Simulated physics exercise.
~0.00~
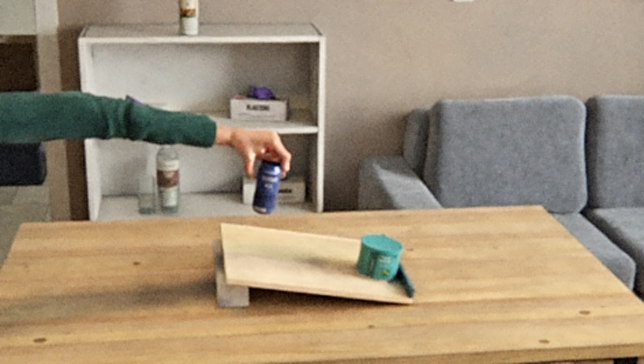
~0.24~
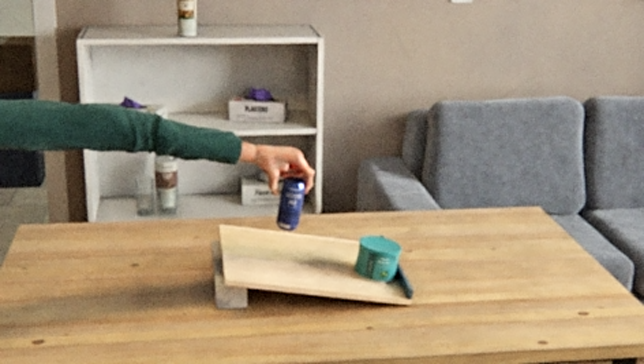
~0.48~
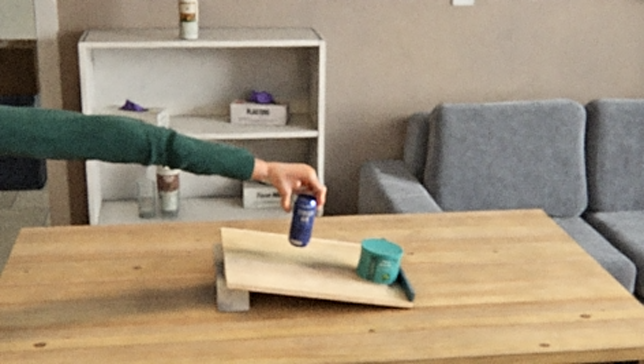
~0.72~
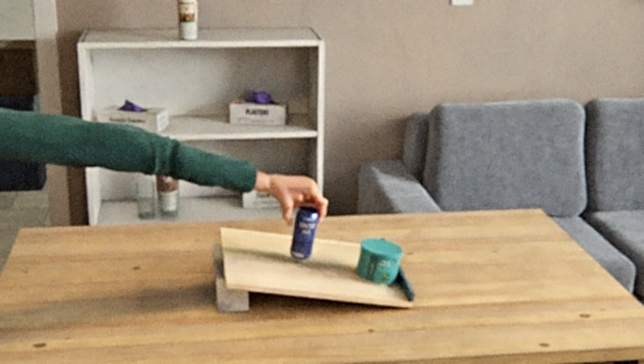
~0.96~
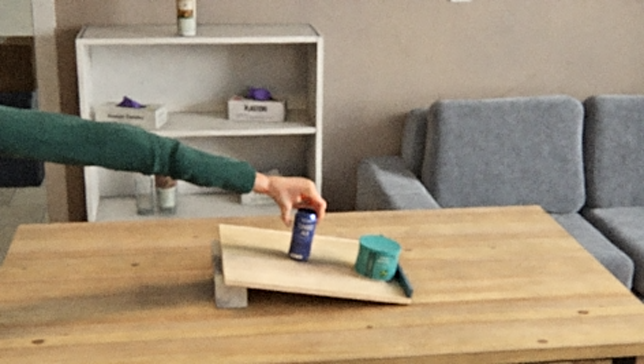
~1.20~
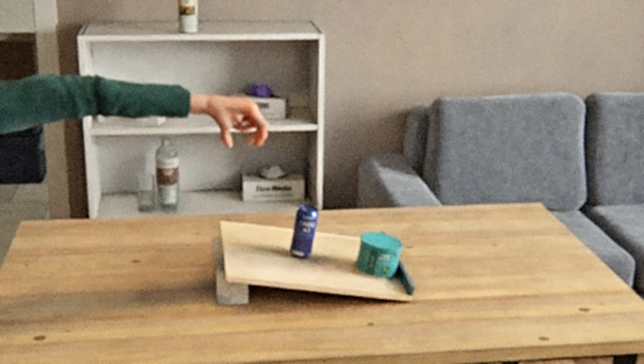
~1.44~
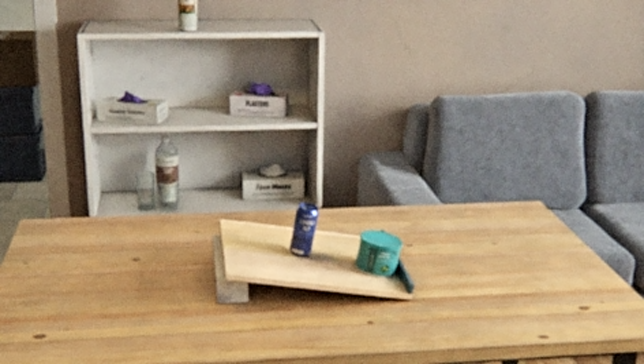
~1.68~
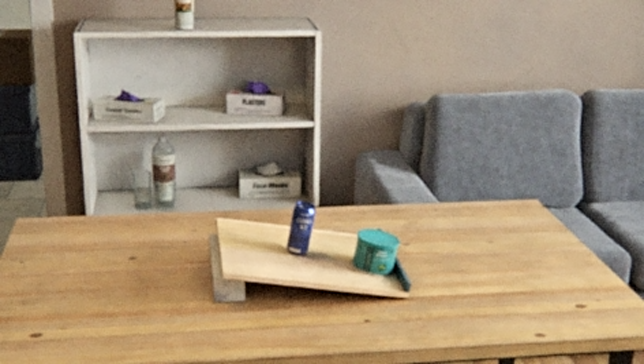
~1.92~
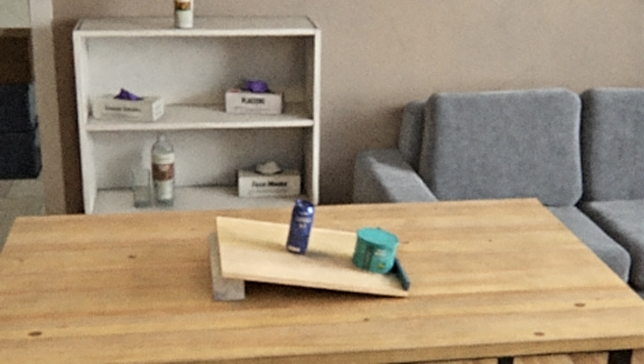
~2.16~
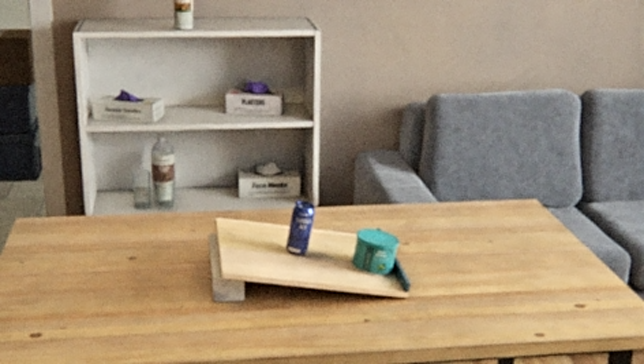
At the start, a hand in a green sleeve reaches in from the left, holding a blue can above a tilted board that rests on a block on a wooden table. A turquoise tub sits near the board's lower right end. The hand carries the can to the right and down until it stands on the slope, to the left of the tub. The fingers then let go, and the arm draws back to the left and out of view. The can stays upright with a slight lean, and at the end can, tub and board all remain in place.
